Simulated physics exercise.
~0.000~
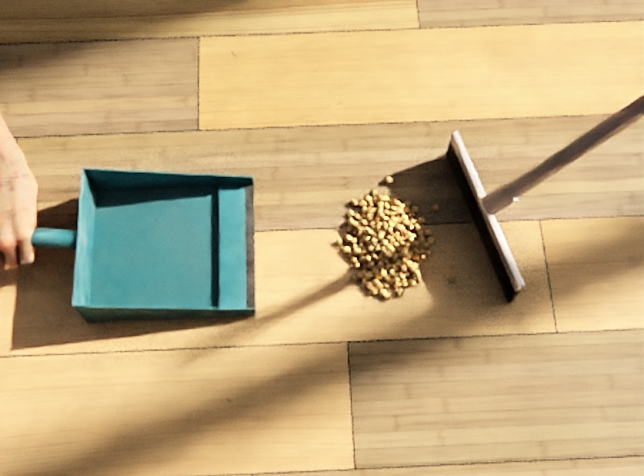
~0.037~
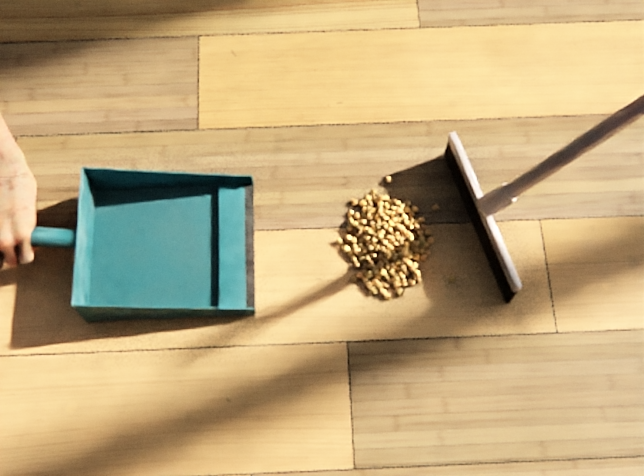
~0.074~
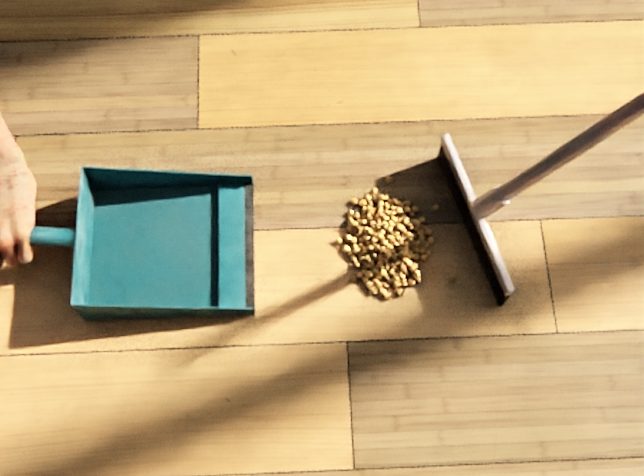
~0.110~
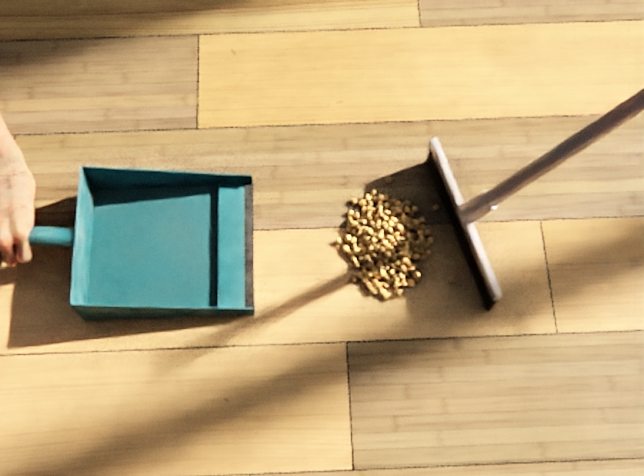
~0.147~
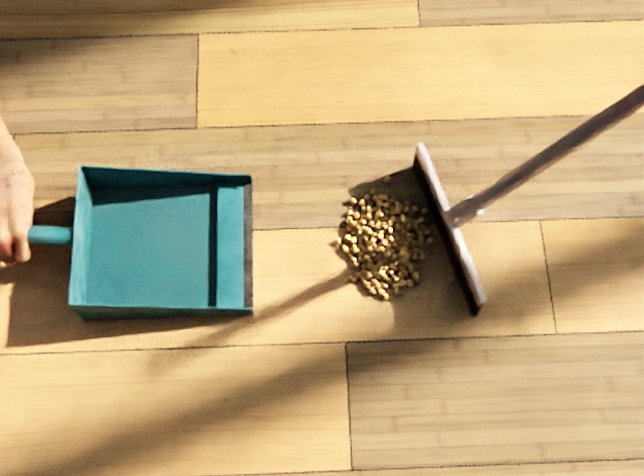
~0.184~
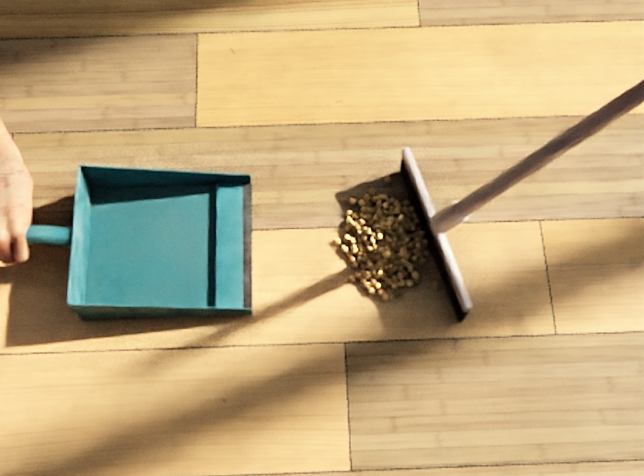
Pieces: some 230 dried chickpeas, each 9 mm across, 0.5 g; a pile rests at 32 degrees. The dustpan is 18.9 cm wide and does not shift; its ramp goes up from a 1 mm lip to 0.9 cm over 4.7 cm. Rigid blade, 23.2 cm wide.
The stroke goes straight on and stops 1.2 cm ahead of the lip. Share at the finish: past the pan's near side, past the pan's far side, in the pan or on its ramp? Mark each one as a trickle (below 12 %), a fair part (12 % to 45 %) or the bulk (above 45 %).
Near side: A fair part; far side: A trickle; pan: A fair part.
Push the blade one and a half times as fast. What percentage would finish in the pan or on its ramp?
Then around 35 per cent.
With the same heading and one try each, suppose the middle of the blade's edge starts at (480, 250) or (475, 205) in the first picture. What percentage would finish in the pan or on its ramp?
30 and 25 per cent, roughly.
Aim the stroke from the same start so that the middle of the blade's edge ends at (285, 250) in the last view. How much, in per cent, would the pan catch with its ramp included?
I'd expect around 25 per cent.
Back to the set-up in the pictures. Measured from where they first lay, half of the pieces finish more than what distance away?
Near 20 cm.
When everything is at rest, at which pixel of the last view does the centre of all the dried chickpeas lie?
Approximately (254, 289) in the last view.
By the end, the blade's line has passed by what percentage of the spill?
My guess is close to 5 per cent.
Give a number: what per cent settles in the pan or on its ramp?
I'd put it near 30 percent.
Then, at 0.38 s, middle of the blade 14 cm from the lip; 0 % over the lip, far side 0 %, near side 5 %.
After 0.52 s, middle of the blade 7 cm from the lip; 0 % over the lip, far side 0 %, near side 20 %.
After 0.78 s, middle of the blade 4 cm from the lip; 30 % over the lip, far side 0 %, near side 30 %.
In the end, at 1.2 s, near side 30 %, far side 0 %, pan 30 %, in front of the lip or behind the blade 40 %.
